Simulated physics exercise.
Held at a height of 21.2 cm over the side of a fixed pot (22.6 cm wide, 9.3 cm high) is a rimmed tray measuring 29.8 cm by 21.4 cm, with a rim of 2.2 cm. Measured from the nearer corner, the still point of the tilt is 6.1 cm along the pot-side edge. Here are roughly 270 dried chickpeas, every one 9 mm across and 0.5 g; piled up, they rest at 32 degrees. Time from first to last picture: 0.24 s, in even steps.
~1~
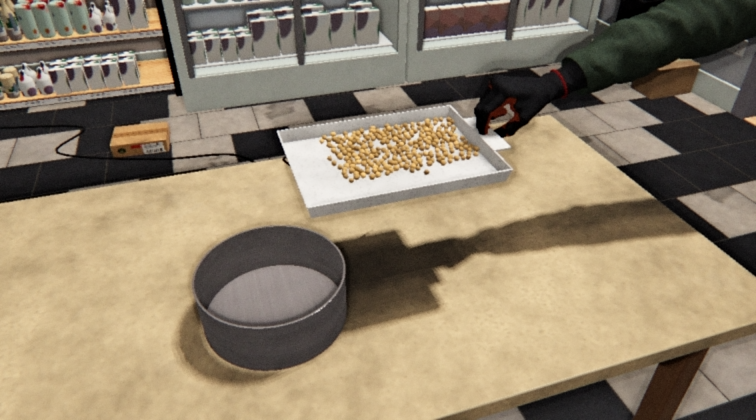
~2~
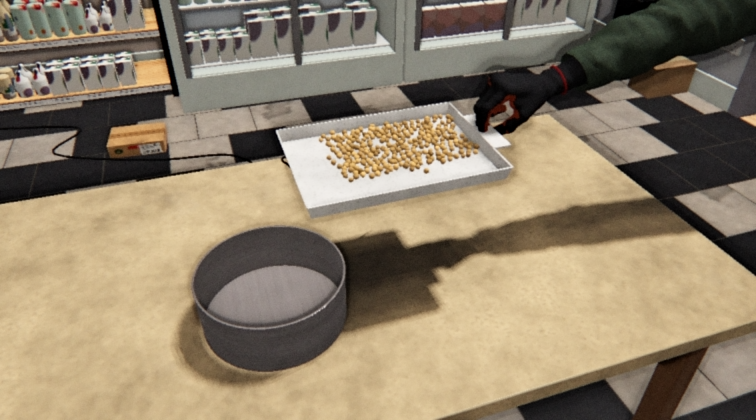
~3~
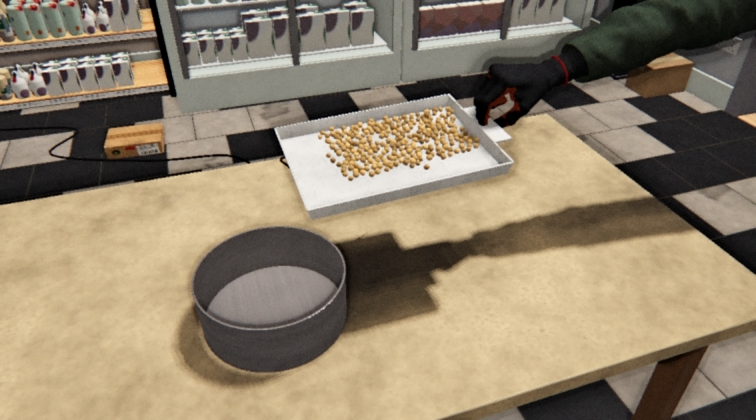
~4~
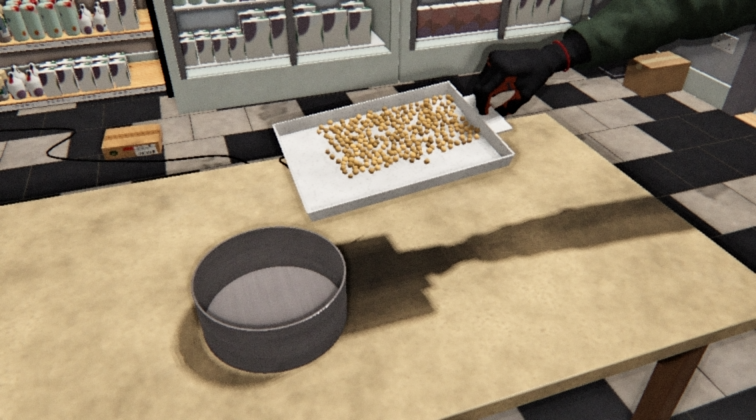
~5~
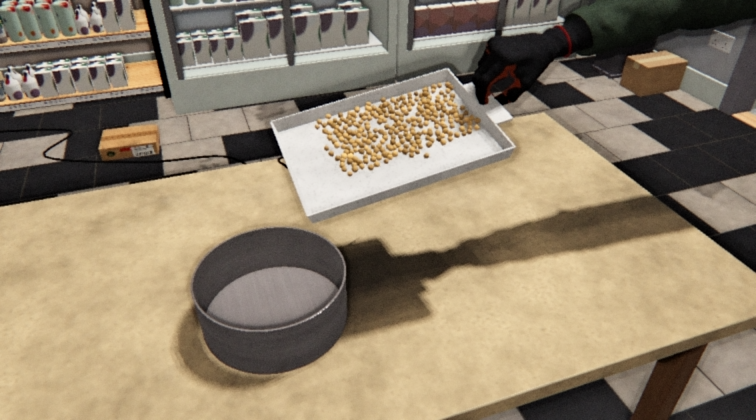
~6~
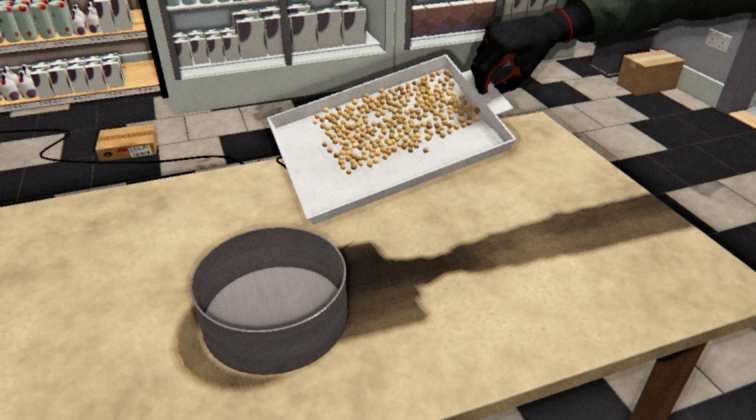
A shallow white tray of chickpeas started out nearly flat above a table, then tilted steadily as a black-gloved hand raised its right side, while the round grey pot in front stayed still.
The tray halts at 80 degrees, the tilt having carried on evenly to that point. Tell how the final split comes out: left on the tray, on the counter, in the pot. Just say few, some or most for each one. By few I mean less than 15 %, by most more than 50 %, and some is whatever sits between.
I would say tray some, counter few, pot most.
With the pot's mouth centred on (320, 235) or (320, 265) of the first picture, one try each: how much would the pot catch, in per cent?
First try around 0 %, second around 65 %.
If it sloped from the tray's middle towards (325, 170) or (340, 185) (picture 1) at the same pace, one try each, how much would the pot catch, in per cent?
About 30 per cent on the first try and 75 per cent on the second.
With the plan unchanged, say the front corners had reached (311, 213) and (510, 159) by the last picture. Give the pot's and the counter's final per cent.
Pot 25; counter 35.
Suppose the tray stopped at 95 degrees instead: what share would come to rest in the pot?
That would be around 95 percent.
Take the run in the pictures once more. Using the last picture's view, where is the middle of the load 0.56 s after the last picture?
(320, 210), roughly.
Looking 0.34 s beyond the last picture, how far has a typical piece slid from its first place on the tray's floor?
Roughly 10 cm.
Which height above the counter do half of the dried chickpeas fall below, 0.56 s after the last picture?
Roughly 22 centimetres, more or less.
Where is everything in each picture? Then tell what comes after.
The first frame shows tray tilt 0 degrees, front corners at (310, 205) and (508, 168); middle of the pieces at (397, 146); pot at (270, 271).
The second frame shows tray tilt 1 degrees, front corners at (310, 205) and (508, 166); middle of the pieces at (397, 145).
The third frame shows tray tilt 4 degrees, front corners at (310, 207) and (509, 161), lowest corner left front; middle of the pieces at (396, 140).
The fourth frame shows tray tilt 8 degrees, front corners at (310, 209) and (510, 153), lowest corner left front; middle of the pieces at (396, 133).
The fifth frame shows tray tilt 12 degrees, front corners at (310, 212) and (510, 146), lowest corner left front; middle of the pieces at (395, 125).
The sixth frame shows tray tilt 17 degrees, front corners at (310, 214) and (510, 138), lowest corner left front; middle of the pieces at (393, 118); pot at (269, 273).
Then, 0.34 s after the last picture, tilt 48 degrees; the tray holds 100 %, the pot 0 %.
Then, 0.56 s after the last picture, tilt 68 degrees; the tray holds 80 %, the pot 0 %.
Then, 0.90 s after the last picture, tilt 80 degrees; the tray holds 40 %, the pot 55 %.
In the end, tray 35 %, counter 5 %, pot 65 %.
